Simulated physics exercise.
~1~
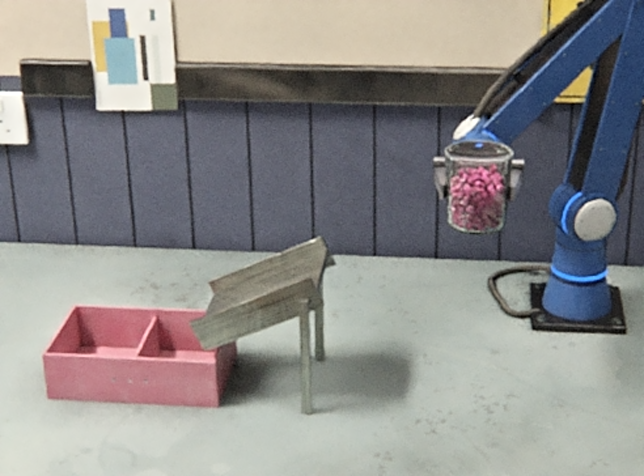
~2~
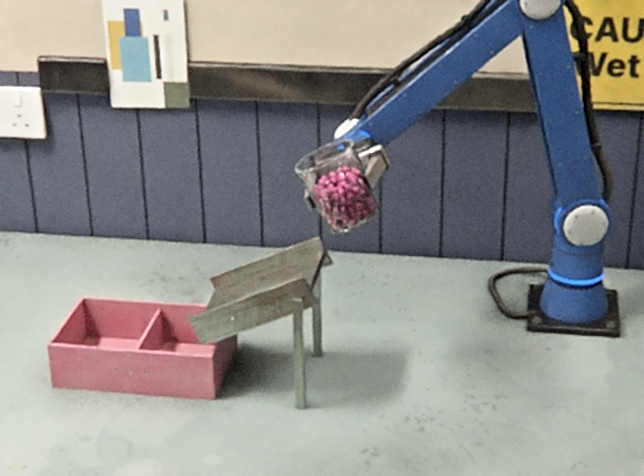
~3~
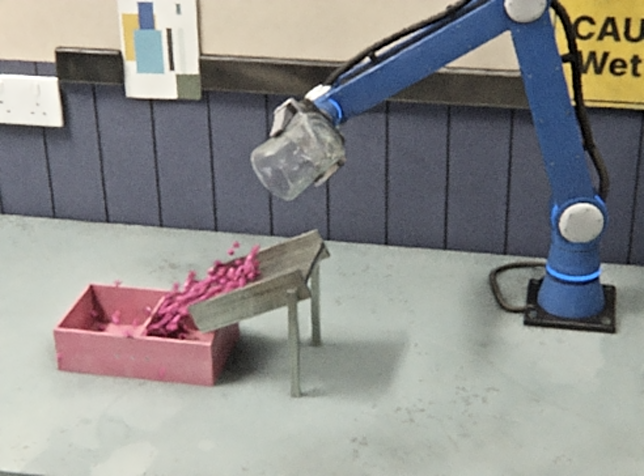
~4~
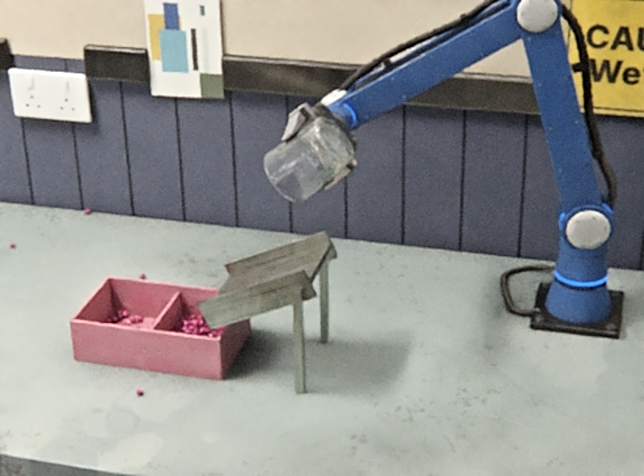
Blue robot arm swinging a clear beaker left and tipping pink beads down a chute into a divided pink box, a few scattering outside.
